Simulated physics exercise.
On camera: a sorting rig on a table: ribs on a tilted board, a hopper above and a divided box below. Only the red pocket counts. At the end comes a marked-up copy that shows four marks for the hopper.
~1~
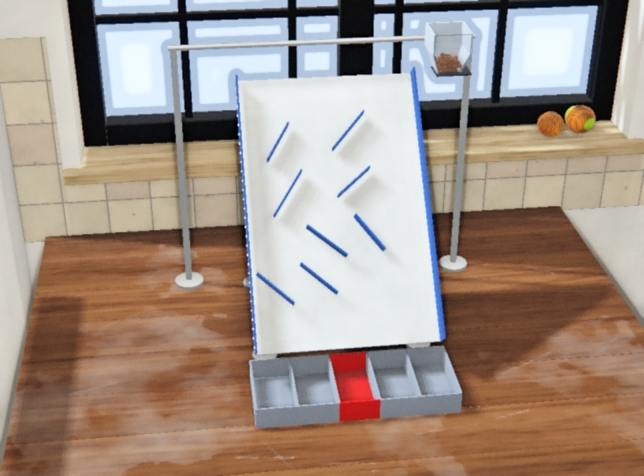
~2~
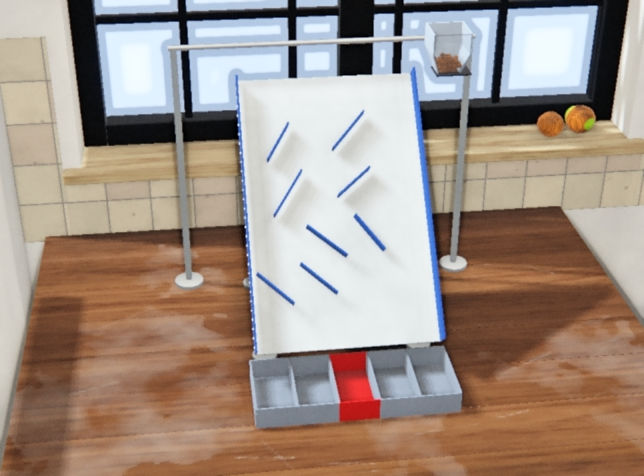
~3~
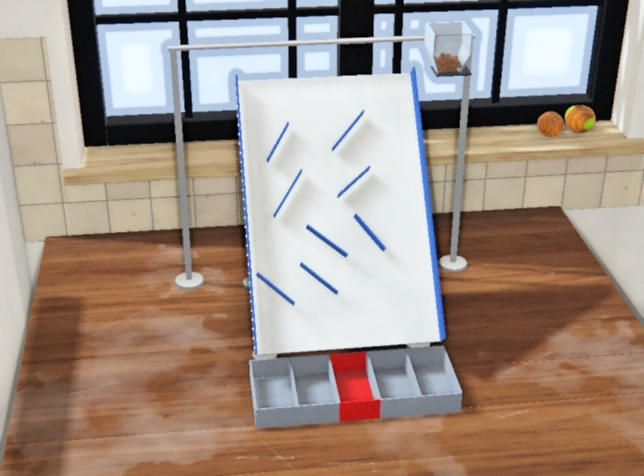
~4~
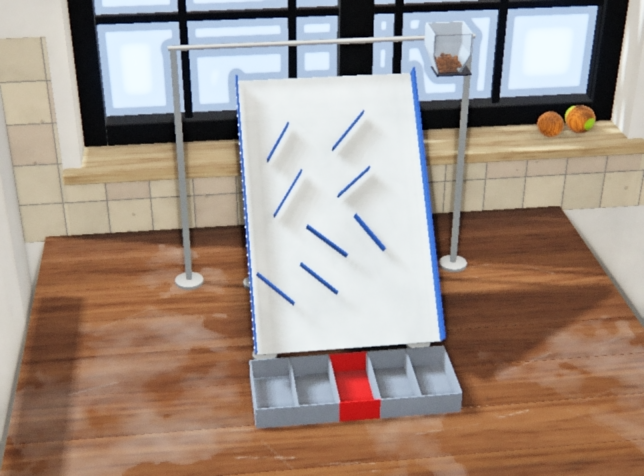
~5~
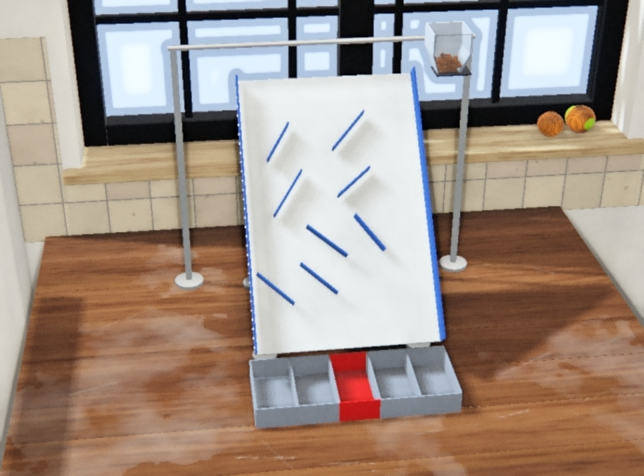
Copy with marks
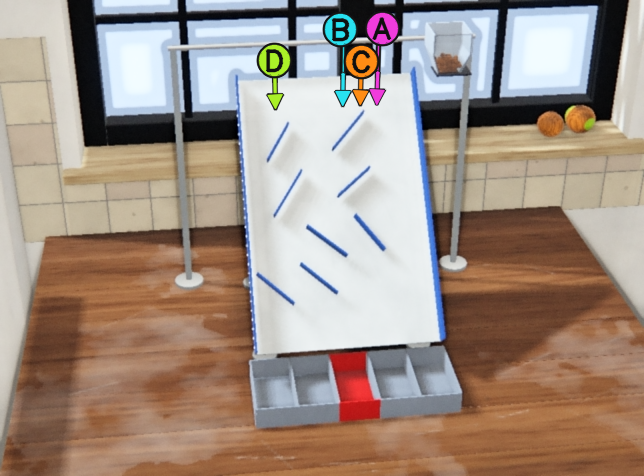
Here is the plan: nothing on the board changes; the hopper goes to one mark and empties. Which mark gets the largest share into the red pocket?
Use mark D.
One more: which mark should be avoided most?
A it is.
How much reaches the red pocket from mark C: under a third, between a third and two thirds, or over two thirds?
Under a third.
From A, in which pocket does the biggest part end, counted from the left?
The fifth.
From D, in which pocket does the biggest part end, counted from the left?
It is the third one.
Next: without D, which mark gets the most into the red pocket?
Here it is mark B.
On the marked copy, mark A meets the board at (376, 99); mark B meets the board at (342, 100); mark C meets the board at (360, 99); mark D meets the board at (275, 103).
For mark A, a stray few in the red pocket, most in other pockets, about a quarter outside the box.
For mark B, about a third in the red pocket, about two thirds in other pockets, a stray few outside the box.
For mark C, about a quarter in the red pocket, about two thirds in other pockets, a stray few held on the board, a small part outside the box.
For mark D, about two thirds in the red pocket, about a third in other pockets, a stray few outside the box.
